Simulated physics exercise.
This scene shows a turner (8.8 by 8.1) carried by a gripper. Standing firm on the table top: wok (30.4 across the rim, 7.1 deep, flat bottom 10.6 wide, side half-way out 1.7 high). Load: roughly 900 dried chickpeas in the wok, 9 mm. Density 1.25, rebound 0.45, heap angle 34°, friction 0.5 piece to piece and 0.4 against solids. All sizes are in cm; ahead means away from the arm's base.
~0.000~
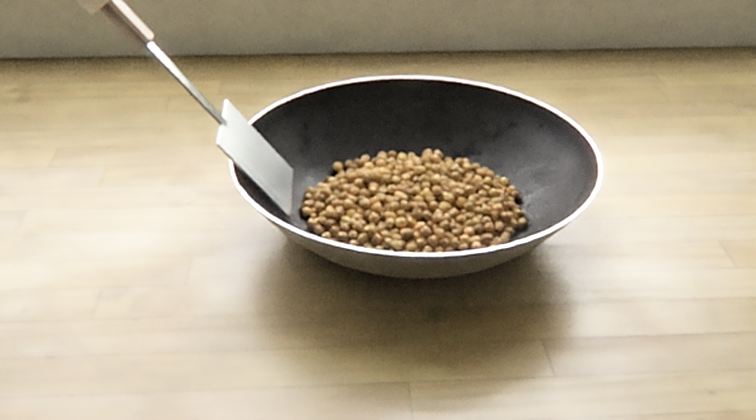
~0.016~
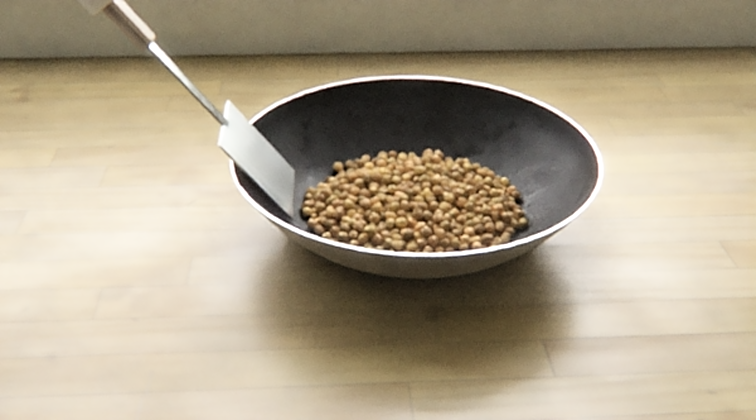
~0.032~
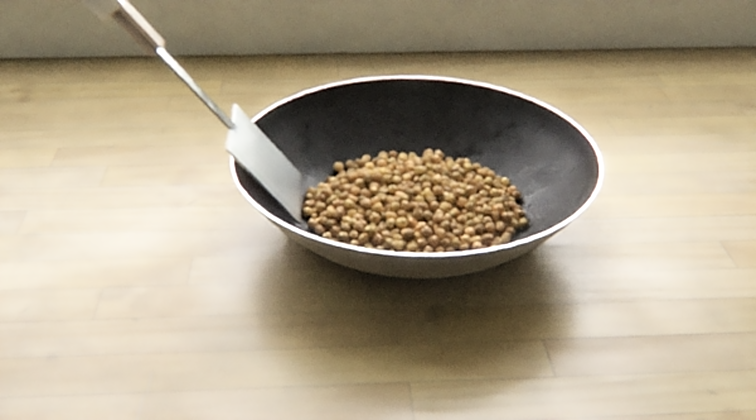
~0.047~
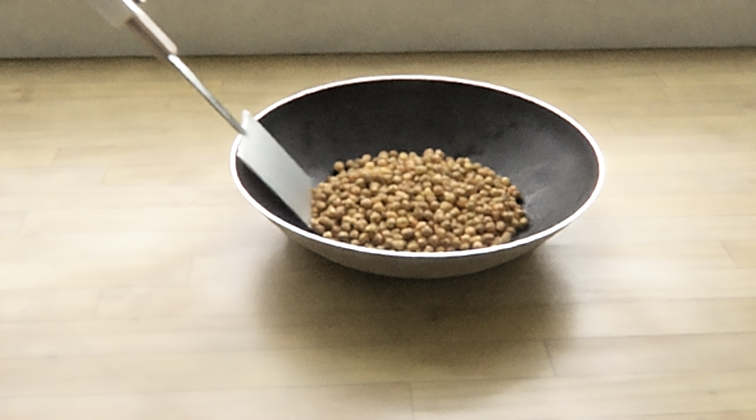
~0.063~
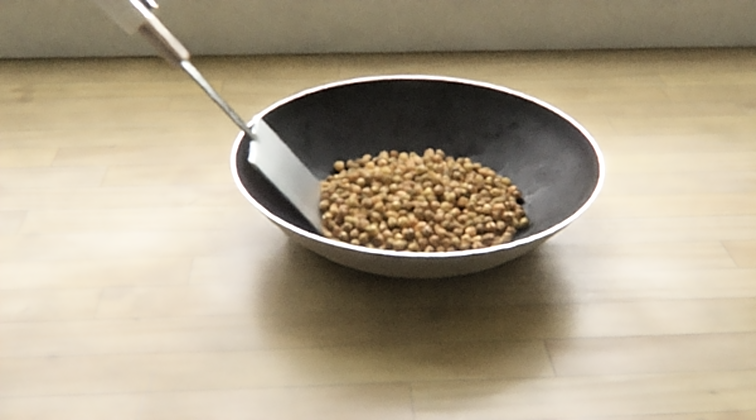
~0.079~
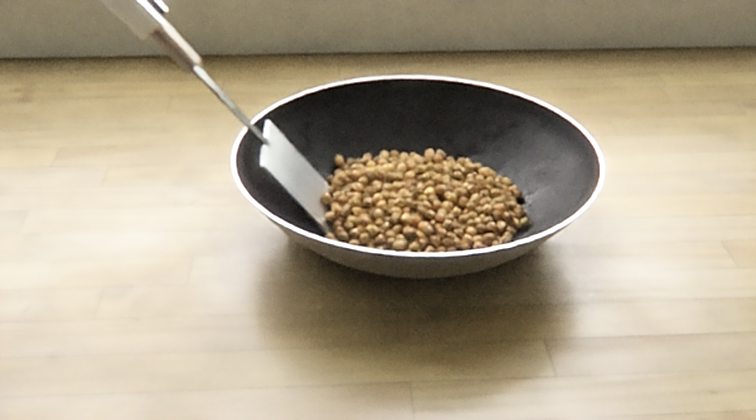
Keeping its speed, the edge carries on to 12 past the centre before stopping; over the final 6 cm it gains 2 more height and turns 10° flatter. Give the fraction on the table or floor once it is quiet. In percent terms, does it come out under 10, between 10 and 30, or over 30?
It comes out between 10 and 30 %.
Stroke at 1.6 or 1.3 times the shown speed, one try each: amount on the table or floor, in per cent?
Estimates in order: 30 per cent, 30 per cent.
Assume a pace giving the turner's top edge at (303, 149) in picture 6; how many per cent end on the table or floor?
Share: Roughly 35 %.
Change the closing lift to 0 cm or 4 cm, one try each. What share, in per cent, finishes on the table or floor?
First try around 15 percent, second try around 15 percent.
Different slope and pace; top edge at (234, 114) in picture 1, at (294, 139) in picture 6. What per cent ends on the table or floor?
Roughly 30 percent ends up there.
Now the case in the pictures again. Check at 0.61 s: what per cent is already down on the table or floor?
My estimate is roughly 15 %.
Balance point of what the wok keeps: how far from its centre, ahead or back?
Roughly 3.5 cm ahead of the centre.
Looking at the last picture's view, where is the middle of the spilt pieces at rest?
Around pixel (664, 207).
After 0.21 s, sloping 53°, highest piece 4 above the table; 900 in the wok.
After 0.34 s, sloping 51°, highest piece 7 above the table; 900 in the wok.
After 0.61 s, sloping 43°, highest piece 9 above the table; 696 in the wok, 150 on the table or floor, 54 on the blade or in flight.
After 1.66 s, sloping 43°, highest piece 6 above the table; 695 in the wok, 205 on the table or floor.
In the end, 695 in the wok, 205 on the table or floor. That is 23 % on the table or floor.
